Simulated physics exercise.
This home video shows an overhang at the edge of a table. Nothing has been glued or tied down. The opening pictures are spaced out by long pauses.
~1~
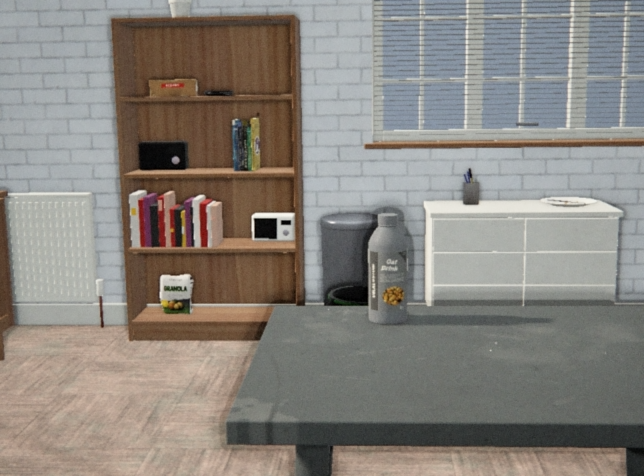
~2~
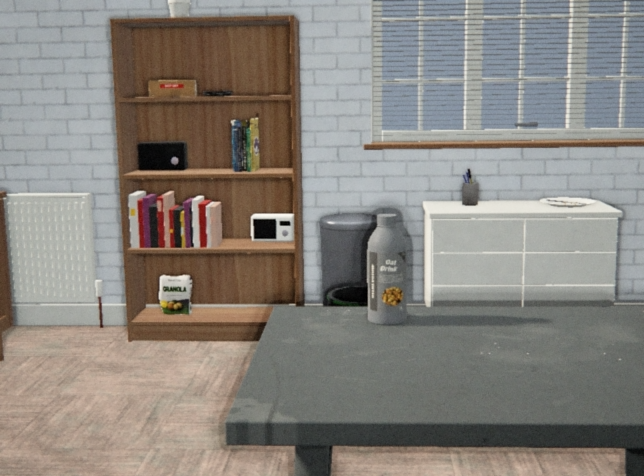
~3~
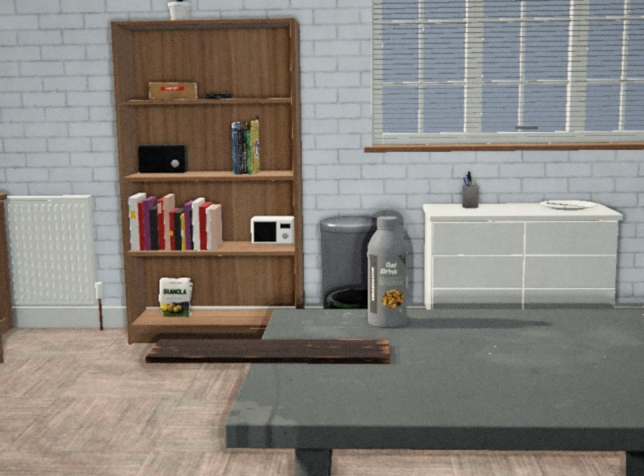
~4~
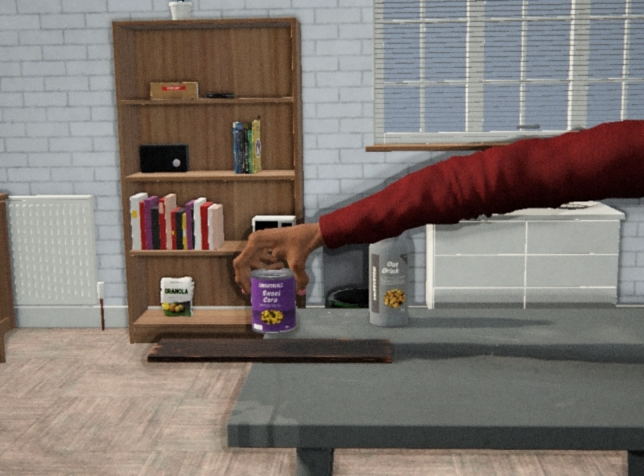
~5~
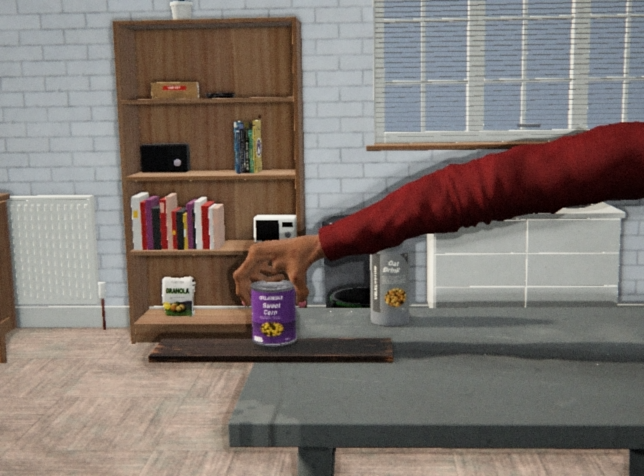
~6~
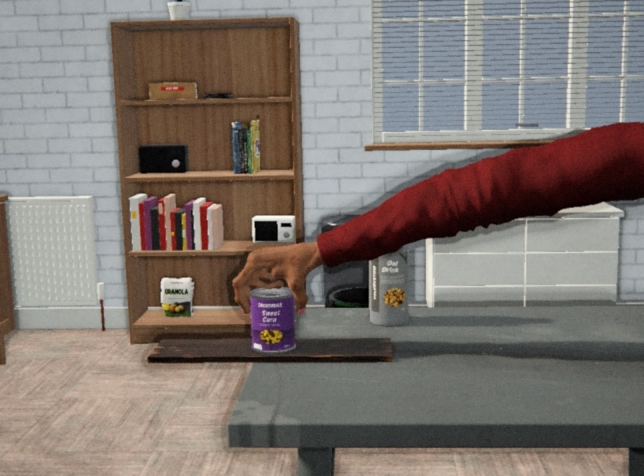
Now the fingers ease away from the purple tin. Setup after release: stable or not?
Stable.
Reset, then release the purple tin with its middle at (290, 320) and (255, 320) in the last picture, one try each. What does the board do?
Trial 1 - stable; trial 2 - stable.
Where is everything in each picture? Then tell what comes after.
In the first picture, the last thing is not in view yet.
In the second picture, the last thing is not in view yet.
In the third picture, the last thing is not in view yet; black board (270, 351).
In the fourth picture, on its way; purple tin (274, 301); black board (272, 350).
In the fifth picture, on its way; purple tin (274, 313); black board (273, 350).
In the sixth picture, set down, still held; purple tin (273, 319); black board (272, 350).
Then, 0.20 s on from there, no change.
Then, 0.60 s on from there, purple tin resting near (273, 320).
In the end, all 3 unmoved. At the end, from the last picture's camera, purple tin near (273, 320). The board stays on the table.
